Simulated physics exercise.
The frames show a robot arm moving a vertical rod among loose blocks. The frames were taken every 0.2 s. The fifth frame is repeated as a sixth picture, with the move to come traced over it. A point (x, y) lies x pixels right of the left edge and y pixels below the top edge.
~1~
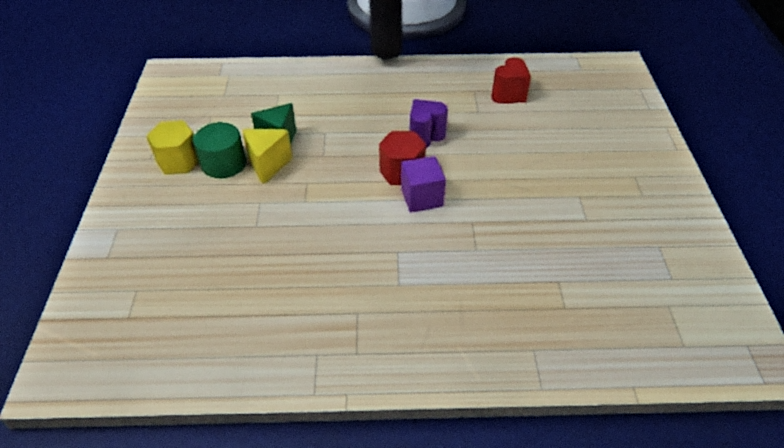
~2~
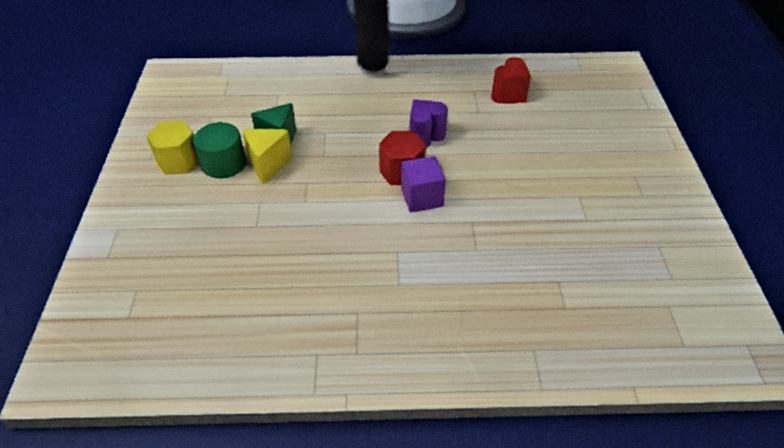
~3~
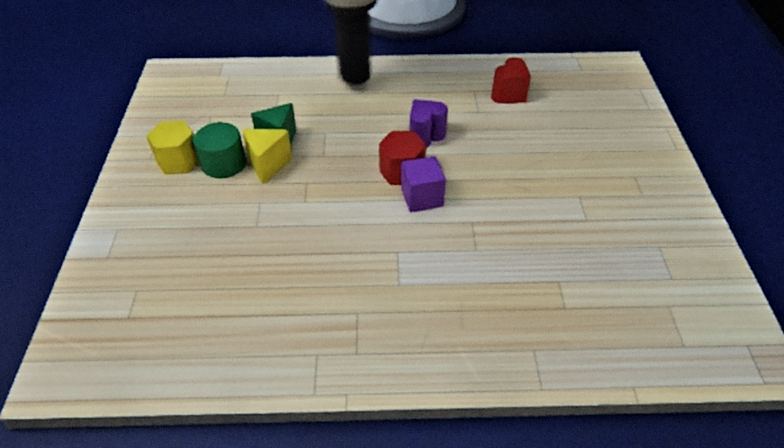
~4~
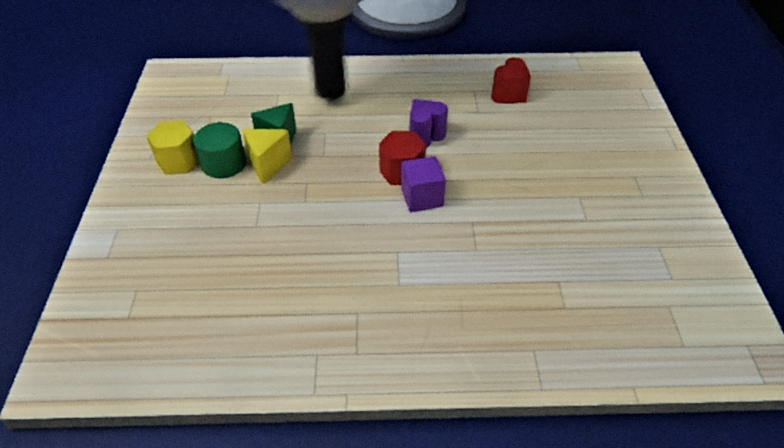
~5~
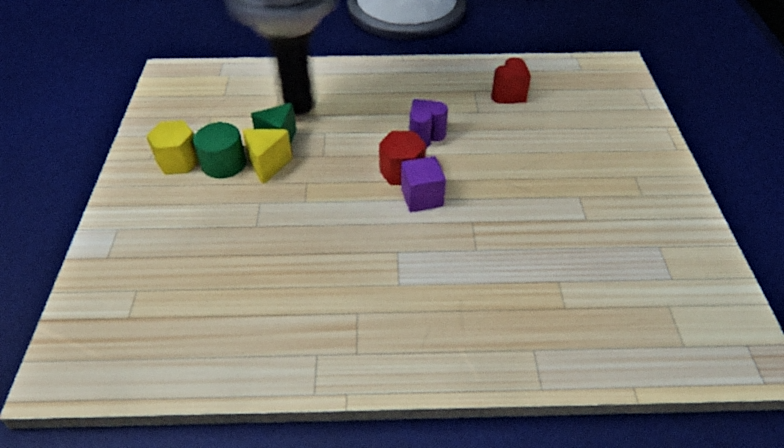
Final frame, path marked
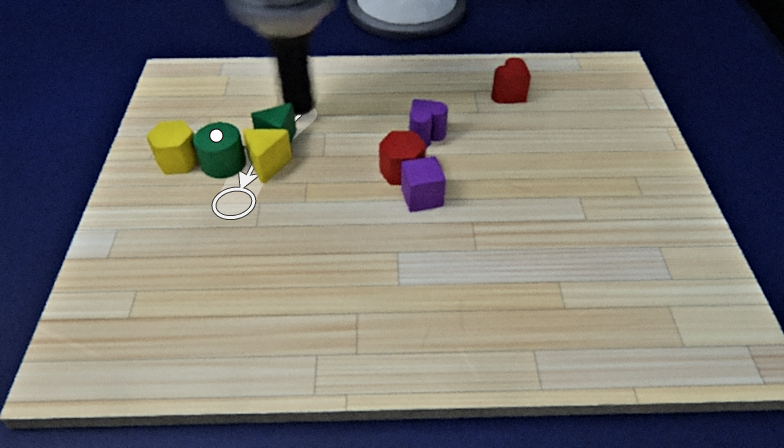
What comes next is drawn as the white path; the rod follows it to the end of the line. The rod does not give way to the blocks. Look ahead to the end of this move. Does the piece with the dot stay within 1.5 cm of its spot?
No - that is not the case.
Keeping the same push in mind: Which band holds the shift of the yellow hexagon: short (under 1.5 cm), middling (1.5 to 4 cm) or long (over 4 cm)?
The under 1.5 cm band.
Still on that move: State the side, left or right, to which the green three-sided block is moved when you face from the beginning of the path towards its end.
Pushed left.
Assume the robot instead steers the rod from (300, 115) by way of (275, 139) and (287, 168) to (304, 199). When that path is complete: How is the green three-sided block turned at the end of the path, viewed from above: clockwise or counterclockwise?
Twists clockwise.
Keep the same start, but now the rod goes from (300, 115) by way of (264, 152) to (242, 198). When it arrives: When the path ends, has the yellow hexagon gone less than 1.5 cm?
I expect so.
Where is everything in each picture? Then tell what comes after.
Rod tip (386, 52); block tops, yellow hexagon (169, 133); green round block (216, 136); yellow three-sided block (263, 138); green three-sided block (275, 114), in the first picture.
Rod (373, 63); blocks unchanged, in the second picture.
Rod (355, 76); blocks unchanged, in the third picture.
Rod (331, 91); blocks unchanged, in the fourth picture.
Rod (299, 106); yellow hexagon (169, 133); green round block (216, 136); yellow three-sided block (263, 138); green three-sided block (275, 114), in the fifth picture.
Path on the board, from (300, 115) through (261, 154) to (234, 203); the dot is on the green round block.
On the path given first. One third of the way, rod (270, 132); yellow three-sided block (253, 153), turned 40° clockwise; green three-sided block (266, 133).
Two thirds of the way, rod (249, 161); yellow hexagon (165, 133); green round block (201, 145); yellow three-sided block (241, 176), turned 25° clockwise; green three-sided block (263, 159).
At the end, rod (231, 194); yellow hexagon (165, 133); green round block (195, 151); yellow three-sided block (237, 200), turned 15° anticlockwise; green three-sided block (265, 174), turned 45° anticlockwise.
